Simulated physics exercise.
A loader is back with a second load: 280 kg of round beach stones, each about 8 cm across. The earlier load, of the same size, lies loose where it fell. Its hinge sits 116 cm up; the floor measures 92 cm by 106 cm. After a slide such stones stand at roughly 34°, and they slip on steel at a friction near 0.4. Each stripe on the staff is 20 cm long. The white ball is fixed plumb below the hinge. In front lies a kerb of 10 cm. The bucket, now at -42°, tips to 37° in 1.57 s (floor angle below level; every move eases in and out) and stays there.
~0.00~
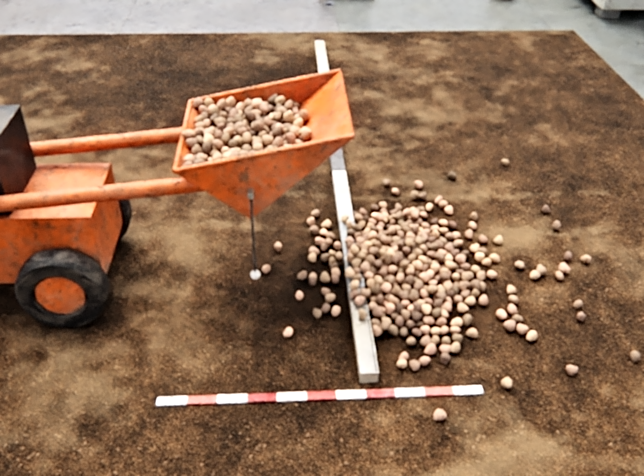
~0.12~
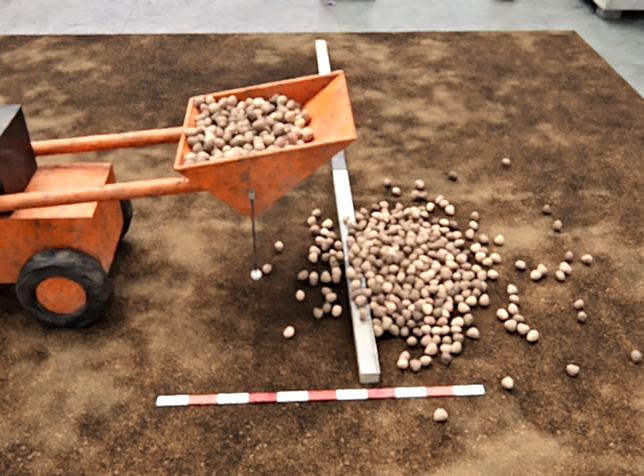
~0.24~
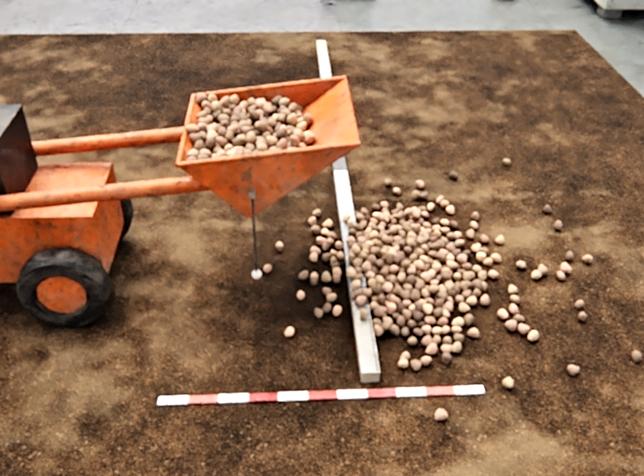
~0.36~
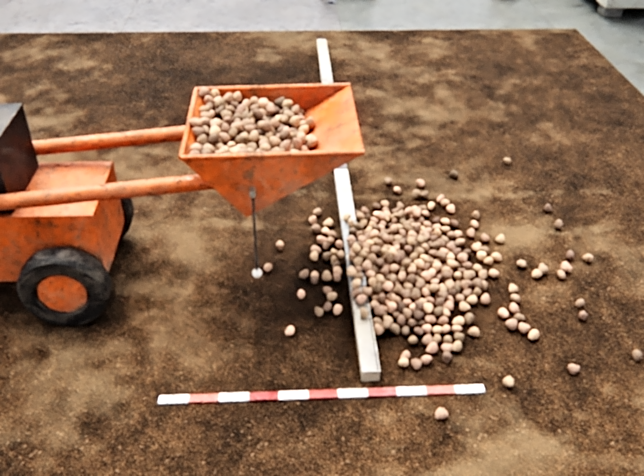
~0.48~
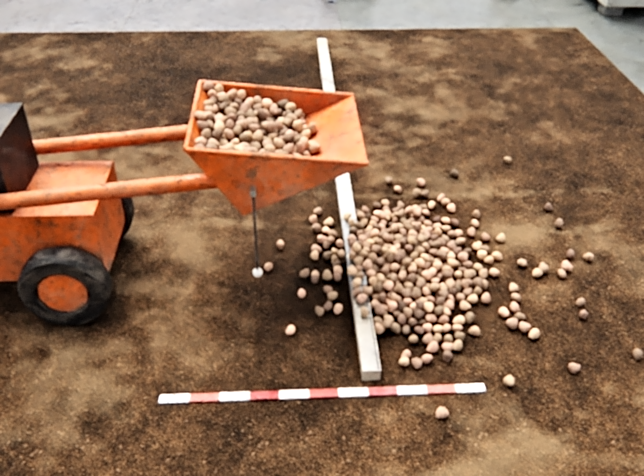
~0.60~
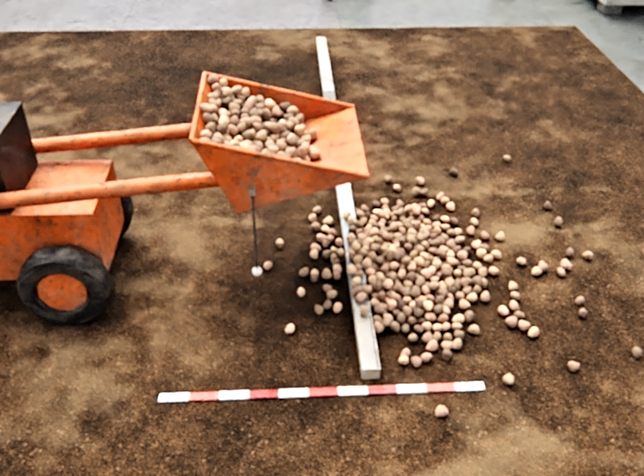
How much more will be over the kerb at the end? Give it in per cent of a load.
Close to 73 parts in a hundred.
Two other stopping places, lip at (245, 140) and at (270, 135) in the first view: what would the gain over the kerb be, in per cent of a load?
About 0 and 5 per cent.
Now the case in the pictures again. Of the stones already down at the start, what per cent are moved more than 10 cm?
Roughly 20 per cent of them.
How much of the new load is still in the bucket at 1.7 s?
About 45 per cent.
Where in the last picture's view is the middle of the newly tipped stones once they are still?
Around (383, 254).
After 1.2 s the floor is at 25°; in per cent of one load, 100 in the bucket, 11 on this side of the kerb, 89 over the kerb; the foremost stones are at (566, 246).
After 1.7 s the floor is at 37°; in per cent of one load, 47 in the bucket, 46 on this side of the kerb, 107 over the kerb; the foremost stones are at (566, 246).
After 2.0 s the floor is at 37°; in per cent of one load, 4 in the bucket, 47 on this side of the kerb, 149 over the kerb; the foremost stones are at (566, 246).
After 4.6 s the floor is at 37°; in per cent of one load, 0 in the bucket, 39 on this side of the kerb, 161 over the kerb; the foremost stones are at (562, 236). Net gain over the kerb, 73.
